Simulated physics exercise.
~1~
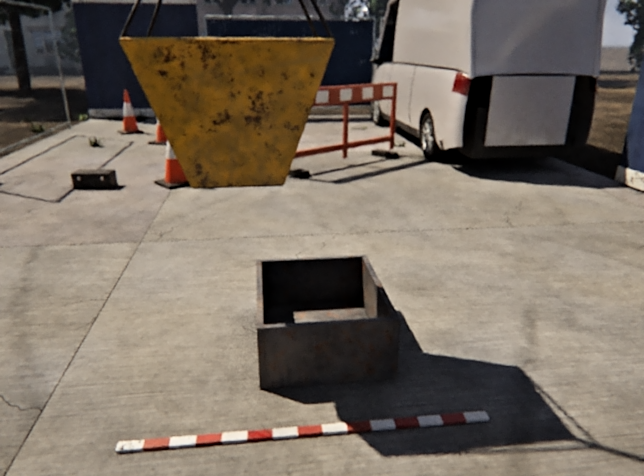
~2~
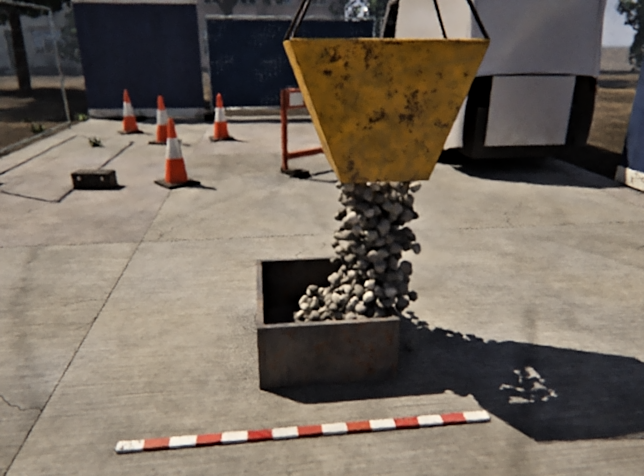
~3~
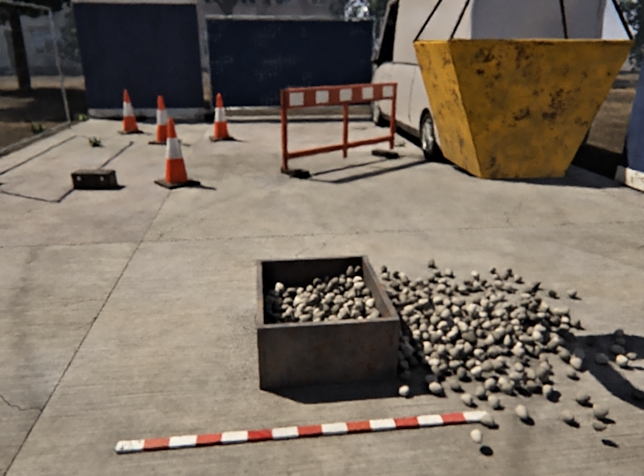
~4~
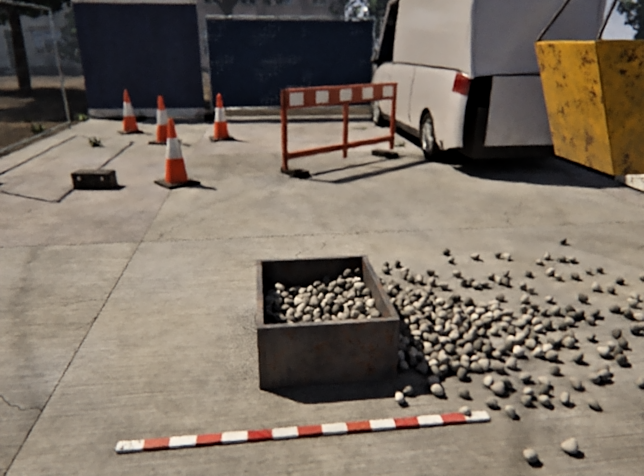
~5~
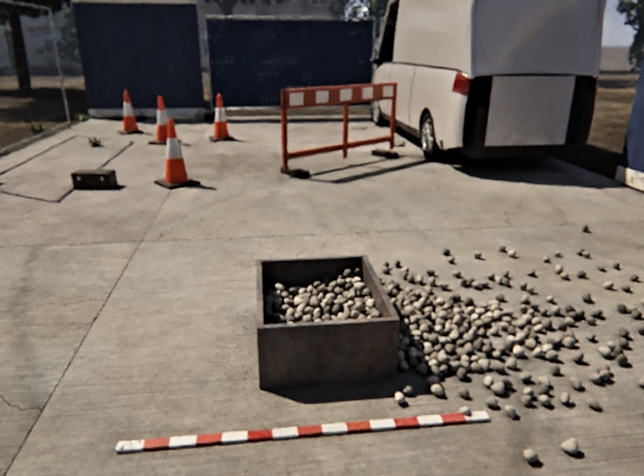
At the start, a rusty yellow skip hangs above a concrete yard, behind an open square bin and a red-and-white striped staff, with traffic cones, a barrier and a white van beyond. The skip moves right, and grey stones pour from its bottom, some into the bin and some toward its right edge. It keeps travelling right as stones spill over the concrete beside the bin. The skip then leaves the view on the right while the stones spread and settle. At the end, somewhat more than half lie in the bin, and the rest are scattered to its right.
